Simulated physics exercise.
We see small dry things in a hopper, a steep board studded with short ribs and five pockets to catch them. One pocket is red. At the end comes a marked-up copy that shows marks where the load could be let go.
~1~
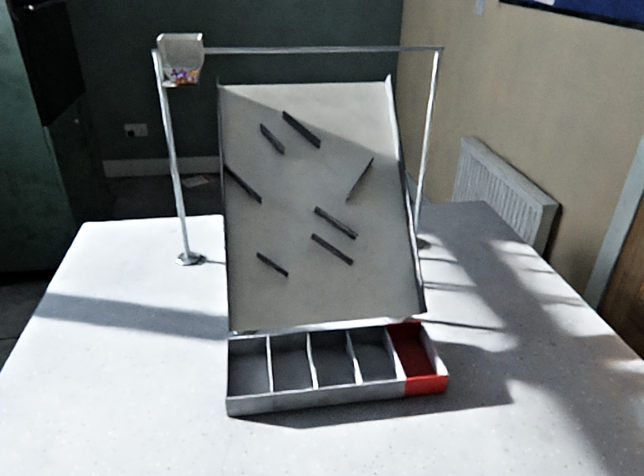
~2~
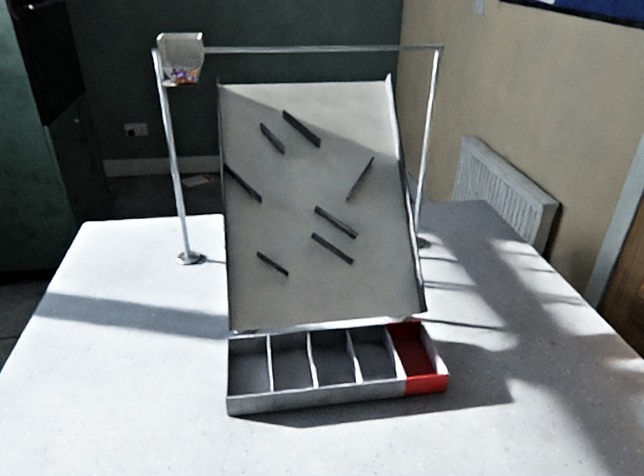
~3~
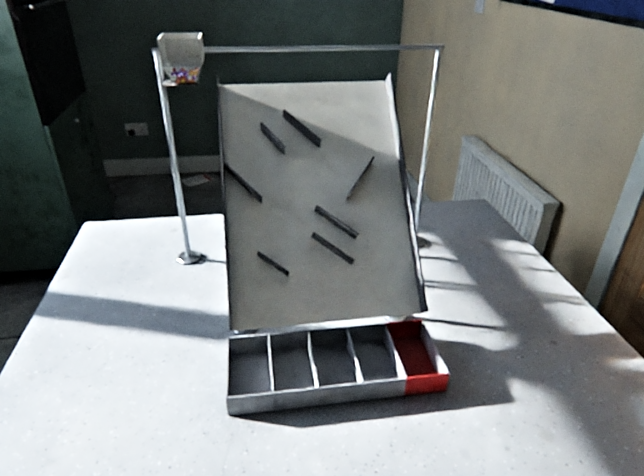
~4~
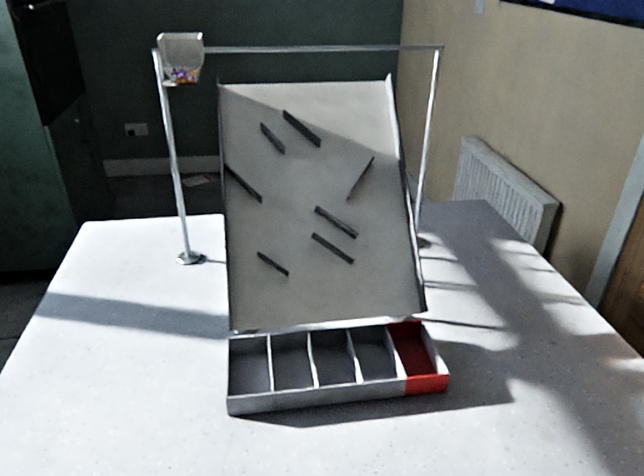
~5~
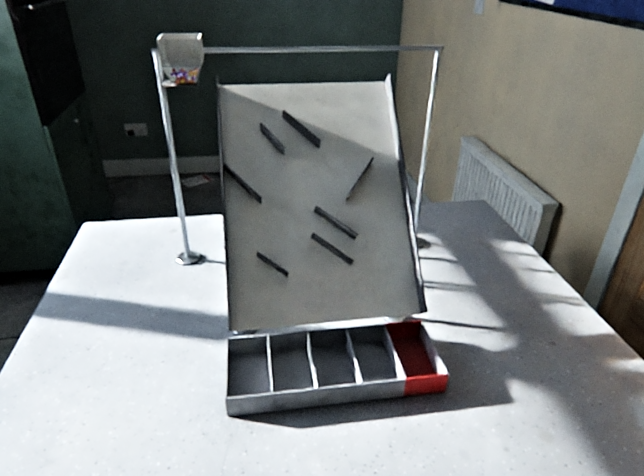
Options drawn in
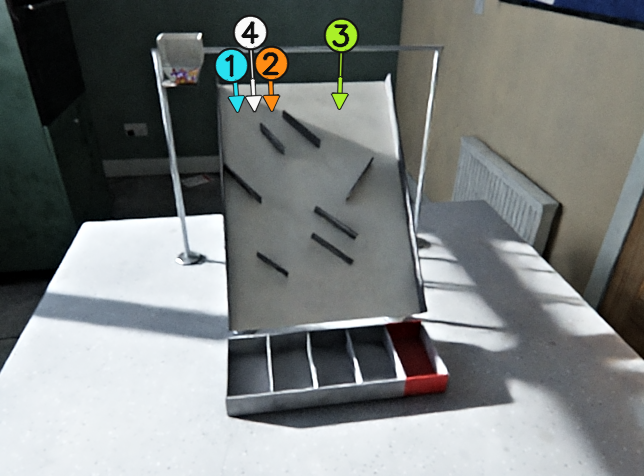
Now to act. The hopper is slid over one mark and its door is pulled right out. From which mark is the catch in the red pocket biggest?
Choose 3.
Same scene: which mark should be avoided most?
1.
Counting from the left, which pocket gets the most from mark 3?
It is the fifth one.
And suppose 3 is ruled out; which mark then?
That is mark 2.
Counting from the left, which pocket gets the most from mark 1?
The third.
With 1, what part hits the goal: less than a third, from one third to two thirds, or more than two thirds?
Less than a third.
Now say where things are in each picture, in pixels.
The first frame shows hopper at (185, 75), round plastic beads, door shut.
The second frame shows ribs (261, 123) to (285, 148), (283, 110) to (321, 141), (224, 163) to (261, 198).
The third frame shows ribs (349, 194) to (374, 156), (316, 205) to (359, 235), (258, 252) to (289, 273).
The fourth frame shows ribs (313, 232) to (354, 261).
The fifth frame shows red pocket at (426, 384), number 5 of 5 from the left.
On the marked copy, mark 1 meets the board at (237, 106); mark 2 meets the board at (271, 105); mark 3 meets the board at (339, 103); mark 4 meets the board at (254, 105).
If 1 is chosen, a stray few in the red pocket, about two thirds in other pockets, about a third outside the box.
If 2 is chosen, about two thirds in the red pocket, a small part in other pockets, about a quarter outside the box.
If 3 is chosen, most in the red pocket, a small part in other pockets, a small part outside the box.
If 4 is chosen, about a quarter in the red pocket, about half in other pockets, about a quarter outside the box.
